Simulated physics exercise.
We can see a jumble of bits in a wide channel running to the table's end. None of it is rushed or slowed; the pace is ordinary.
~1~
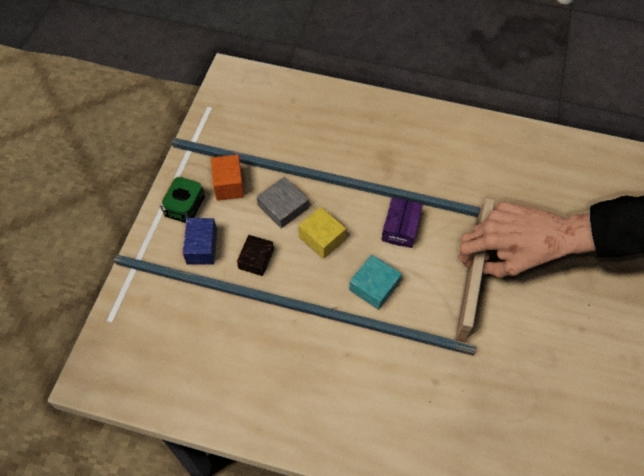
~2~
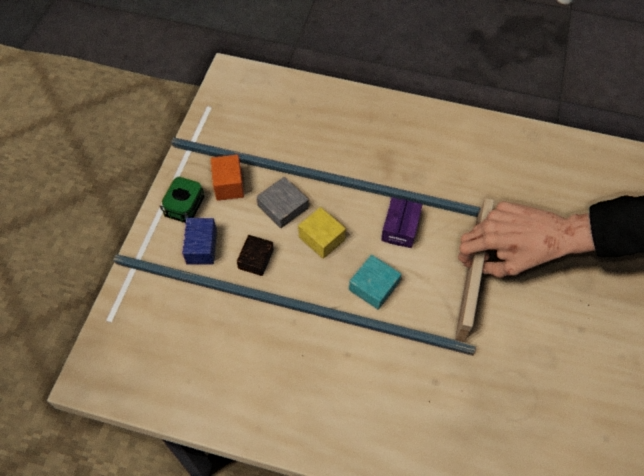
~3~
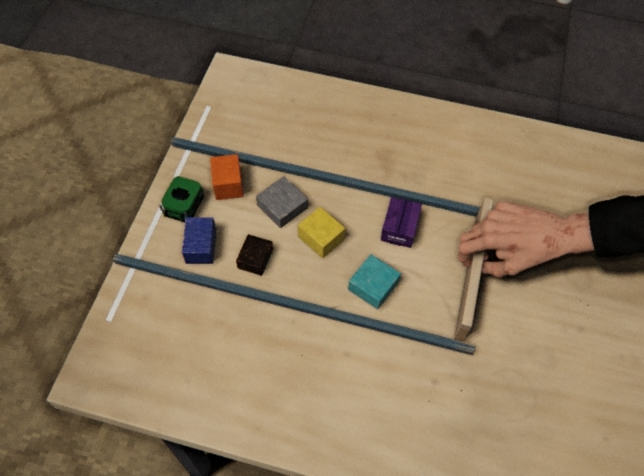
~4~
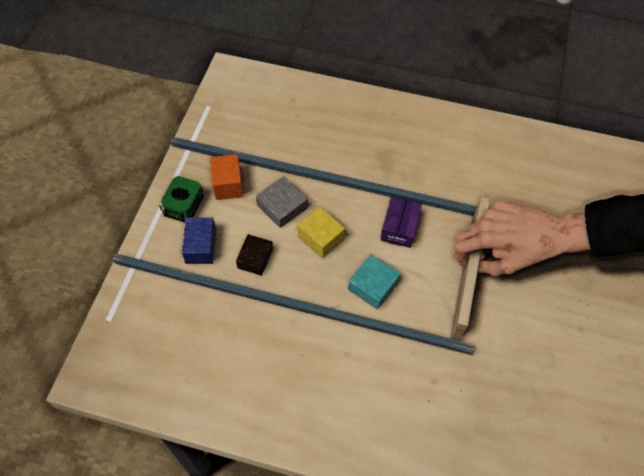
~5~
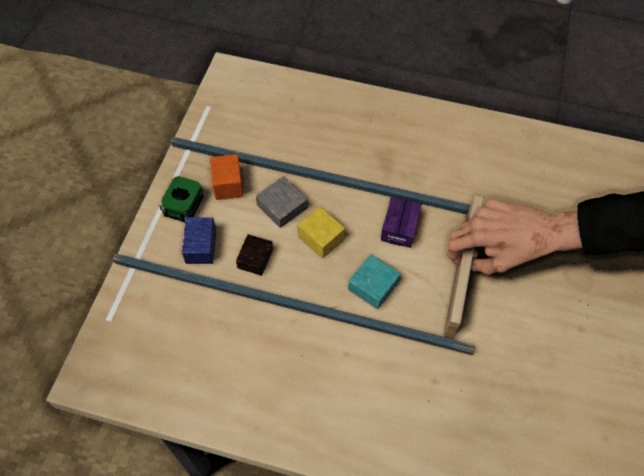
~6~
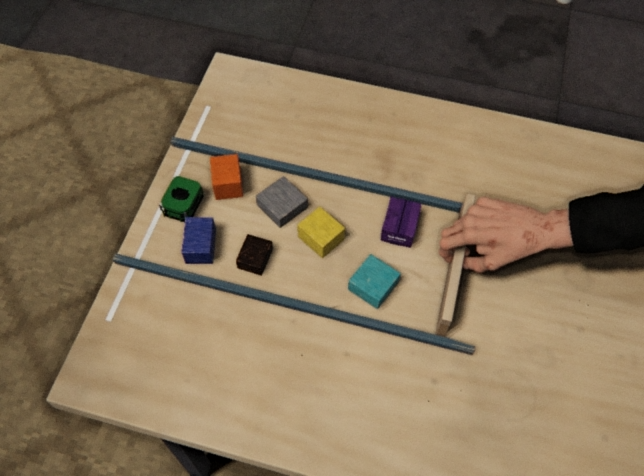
On a wooden tabletop, colourful blocks lie scattered between two blue-grey rails, with a white line crossing near the left end. A hand in a dark sleeve rests on an upright board at the right, then slides it slightly left between the rails while the blocks stay still.
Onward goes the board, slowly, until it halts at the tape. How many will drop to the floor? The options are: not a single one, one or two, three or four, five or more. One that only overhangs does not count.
Answer: Five or more.
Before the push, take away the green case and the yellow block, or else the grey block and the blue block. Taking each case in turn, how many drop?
Taking the two tries in turn, it comes to 4 and 3.
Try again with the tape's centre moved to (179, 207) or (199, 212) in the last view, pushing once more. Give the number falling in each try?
Respectively 5 and 3.
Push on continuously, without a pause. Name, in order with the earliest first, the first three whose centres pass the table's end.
The order is the green case, then the orange block, then the blue block.
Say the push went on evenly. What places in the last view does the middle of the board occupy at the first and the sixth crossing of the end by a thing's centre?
I'd put it close to (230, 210) and later close to (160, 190).
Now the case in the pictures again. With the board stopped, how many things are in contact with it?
At rest, 3 are in contact.
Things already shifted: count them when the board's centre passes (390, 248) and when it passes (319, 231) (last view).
At the first place 2, at the second 4.
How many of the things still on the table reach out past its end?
I get 3.
Soon after, none off yet; green case at rest near (182, 200); blue block at rest near (199, 241); orange block at rest near (227, 177).
Then, none off yet; green case at rest near (179, 200); blue block moving near (195, 239); orange block moved a little near (213, 171).
Further on, none off yet; green case tipped well over near (123, 204); blue block moved well along near (119, 221); orange block tipped well over near (148, 151).
At rest, the number that fall off is five or more; fallen, grey block, black block, orange block, blue block and green case.
